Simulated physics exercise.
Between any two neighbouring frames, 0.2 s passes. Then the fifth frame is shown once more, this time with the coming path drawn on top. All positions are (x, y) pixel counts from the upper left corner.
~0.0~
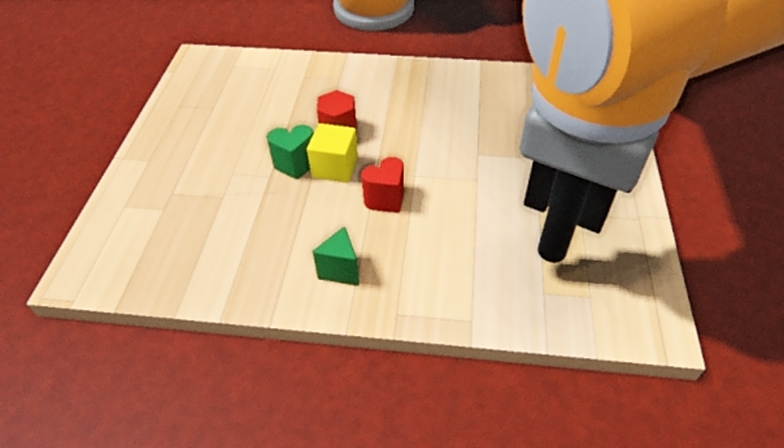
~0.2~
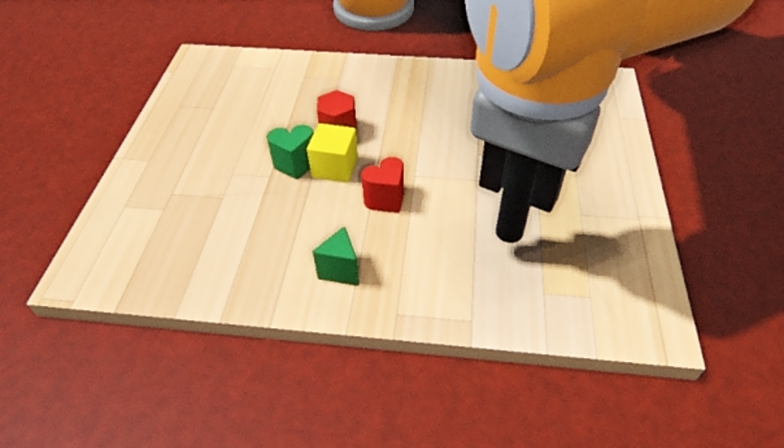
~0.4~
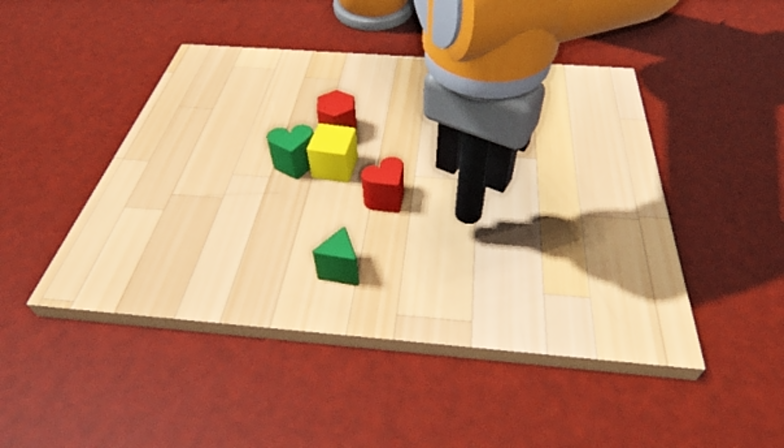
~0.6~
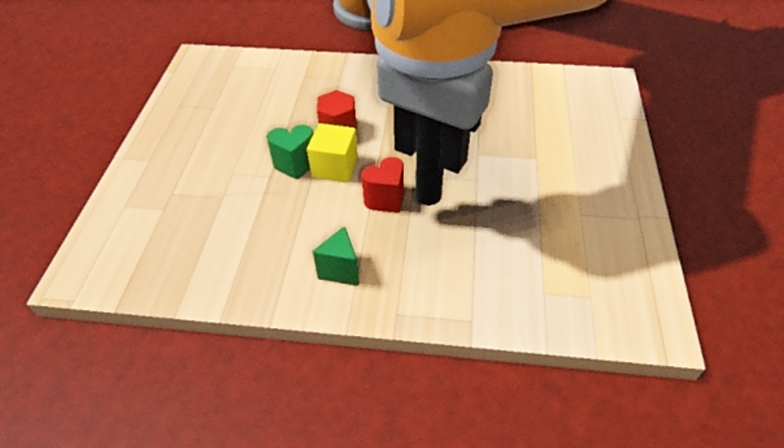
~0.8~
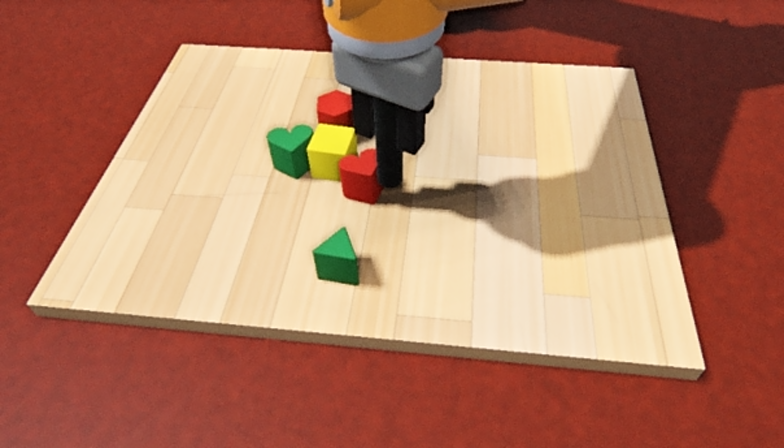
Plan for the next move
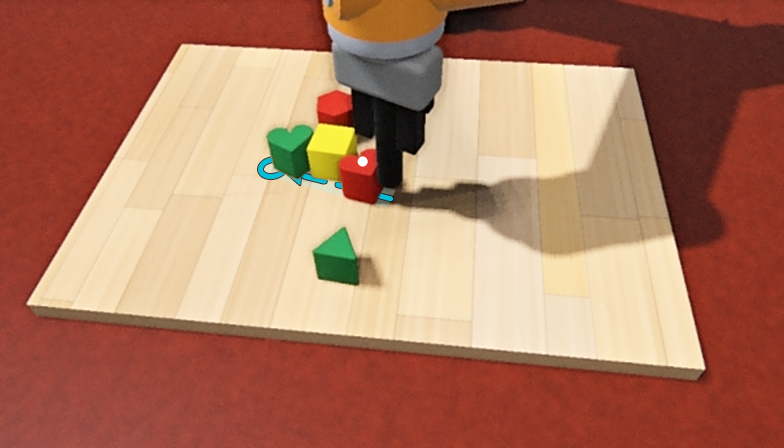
A robot arm moves left across the board and nudges the red heart-shaped block slightly left.
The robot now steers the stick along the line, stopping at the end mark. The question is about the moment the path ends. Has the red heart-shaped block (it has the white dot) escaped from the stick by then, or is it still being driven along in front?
I believe the red heart-shaped block keeps its place ahead of the stick.
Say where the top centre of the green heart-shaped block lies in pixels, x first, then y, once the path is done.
The answer is (237, 111).
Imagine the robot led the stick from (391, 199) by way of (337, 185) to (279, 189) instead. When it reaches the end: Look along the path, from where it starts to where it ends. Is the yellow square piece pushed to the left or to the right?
Facing from start to end, it will go to the right.
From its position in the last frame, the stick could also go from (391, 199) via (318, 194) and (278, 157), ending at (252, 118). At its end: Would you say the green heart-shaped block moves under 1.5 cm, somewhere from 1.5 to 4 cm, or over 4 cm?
By the end of the path, it will have gone past 4 cm.
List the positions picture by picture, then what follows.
Lower end of the stick at (552, 252), tops of blocks, green heart-shaped block at (290, 135), yellow square piece at (332, 138), red six-sided block at (336, 102), red heart-shaped block at (385, 171), in the first frame.
Stick at (509, 233), blocks as before, in the second frame.
Stick at (468, 214), blocks as before, in the third frame.
Stick at (429, 197), blocks as before, in the fourth frame.
Stick at (390, 179), green heart-shaped block at (290, 135), yellow square piece at (332, 138), red six-sided block at (336, 102), red heart-shaped block at (363, 162), in the fifth frame.
The drawn path runs from (391, 199) directly to (273, 168); the dot is on the red heart-shaped block.
On the path given first. One third of the way, stick at (348, 168); green heart-shaped block at (271, 125), turned 35° anticlockwise; yellow square piece at (315, 126), turned 30° clockwise; red heart-shaped block at (320, 152).
Two thirds of the way, stick at (307, 158); green heart-shaped block at (258, 122), turned 45° anticlockwise; yellow square piece at (297, 117), turned 75° clockwise; red heart-shaped block at (278, 143), turned 15° clockwise.
At the end, stick at (268, 148); green heart-shaped block at (237, 111); yellow square piece at (294, 115), turned 85° clockwise; red six-sided block not moved; red heart-shaped block at (238, 135).
